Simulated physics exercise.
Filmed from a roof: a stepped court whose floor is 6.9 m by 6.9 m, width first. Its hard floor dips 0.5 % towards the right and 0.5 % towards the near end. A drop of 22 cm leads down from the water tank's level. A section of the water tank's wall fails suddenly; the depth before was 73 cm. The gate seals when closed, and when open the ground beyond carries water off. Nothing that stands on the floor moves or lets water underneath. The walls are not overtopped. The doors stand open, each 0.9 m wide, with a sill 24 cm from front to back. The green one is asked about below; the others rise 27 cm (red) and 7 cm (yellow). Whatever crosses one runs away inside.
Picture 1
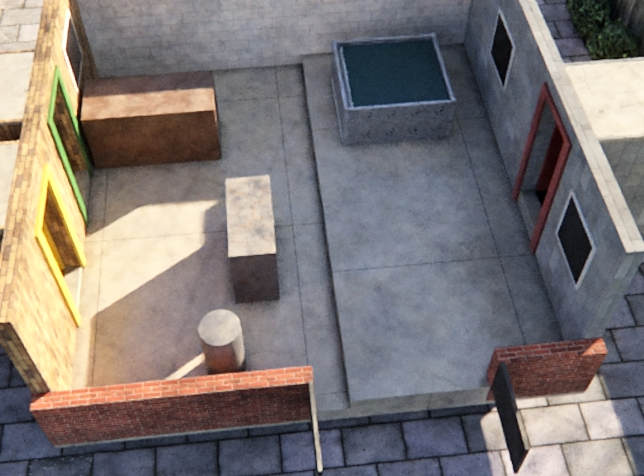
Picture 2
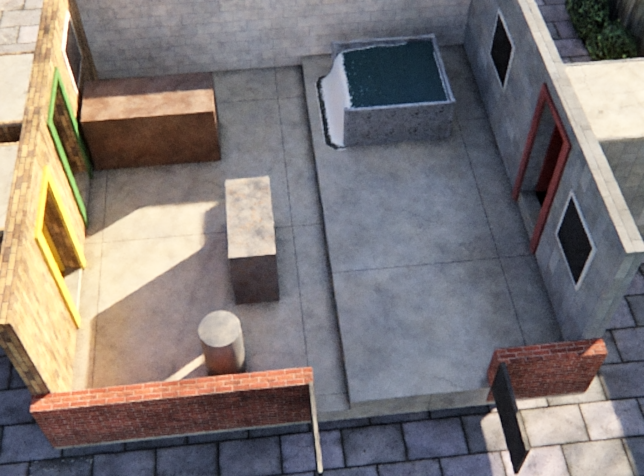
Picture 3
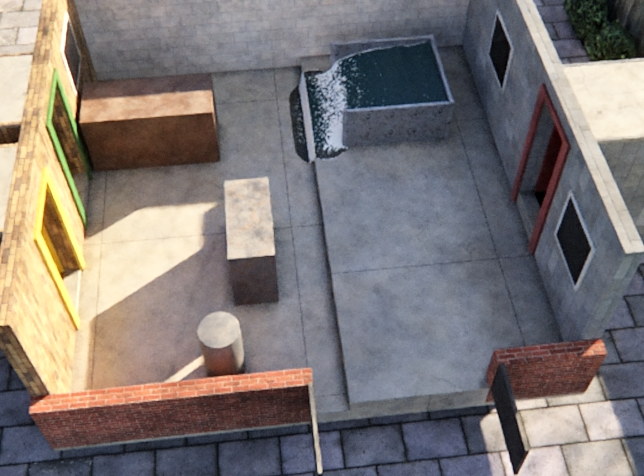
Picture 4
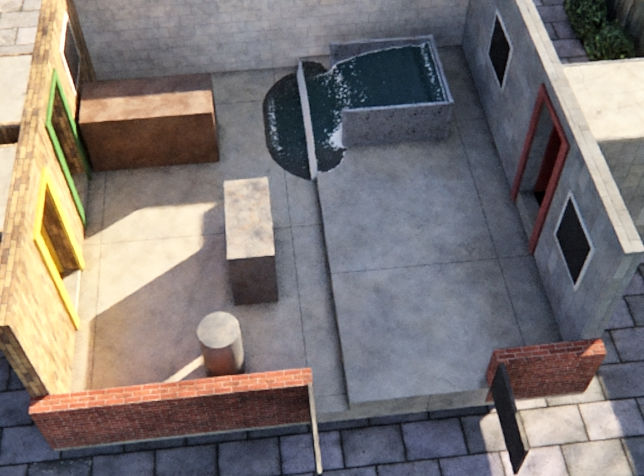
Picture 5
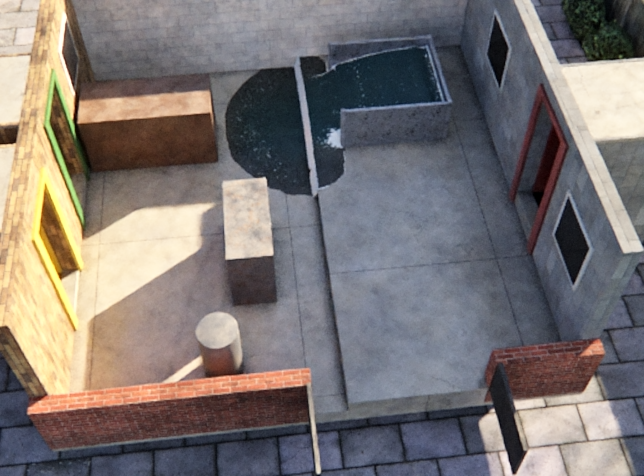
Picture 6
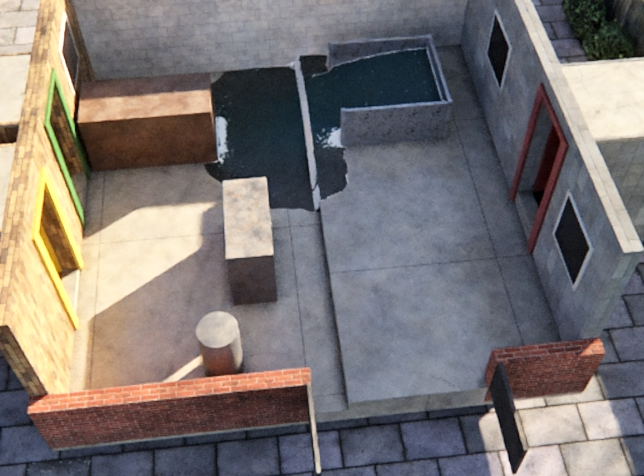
A walled, roofless court with a grey stepped floor is seen from high above, the camera still. A raised tank of dark water stands at the back on the higher right side, with a brown block, a pale block and a cylinder to the left, green and yellow doorways left and a red one right. The tank's left side opens, and foaming water pours over the step and spreads across the lower floor to the brown block.
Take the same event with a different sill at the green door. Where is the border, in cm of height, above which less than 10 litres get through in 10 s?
Close to 7 cm is just enough.
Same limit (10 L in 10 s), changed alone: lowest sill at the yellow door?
About 11.0 cm at yellow.
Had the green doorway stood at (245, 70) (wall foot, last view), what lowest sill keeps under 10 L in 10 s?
About 14.5 cm.
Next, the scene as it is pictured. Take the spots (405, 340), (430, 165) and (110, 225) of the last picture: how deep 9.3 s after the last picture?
About 0, 0 and 5 cm.
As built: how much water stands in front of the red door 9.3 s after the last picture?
About 0.0 cm.
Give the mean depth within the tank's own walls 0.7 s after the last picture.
Some 30 cm.
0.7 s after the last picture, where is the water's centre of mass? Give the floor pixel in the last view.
At about (302, 122).
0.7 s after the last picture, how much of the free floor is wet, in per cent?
Some 30 per cent of it.
Then, 0.7 s after the last picture water covers 30 % of the floor, deepest (44 cm) near (226, 133); it has not reached the green door.
Then, 2.3 s after the last picture water covers 45 % of the floor, deepest (43 cm) near (103, 129); 13 cm at the green door, 0 litres in over its 20 cm sill.
Then, 9.3 s after the last picture water covers 55 % of the floor, deepest (14 cm) near (281, 400); 5 cm at the green door, 0 litres in over its 20 cm sill.
At the green door as built, the water peaked near 13 cm, 2.3 s after the last picture.
With a sill of 6 cm, 15 litres would have come in within the 10 s; with 8 cm, 7 litres. So under 10 litres takes about 7 cm.
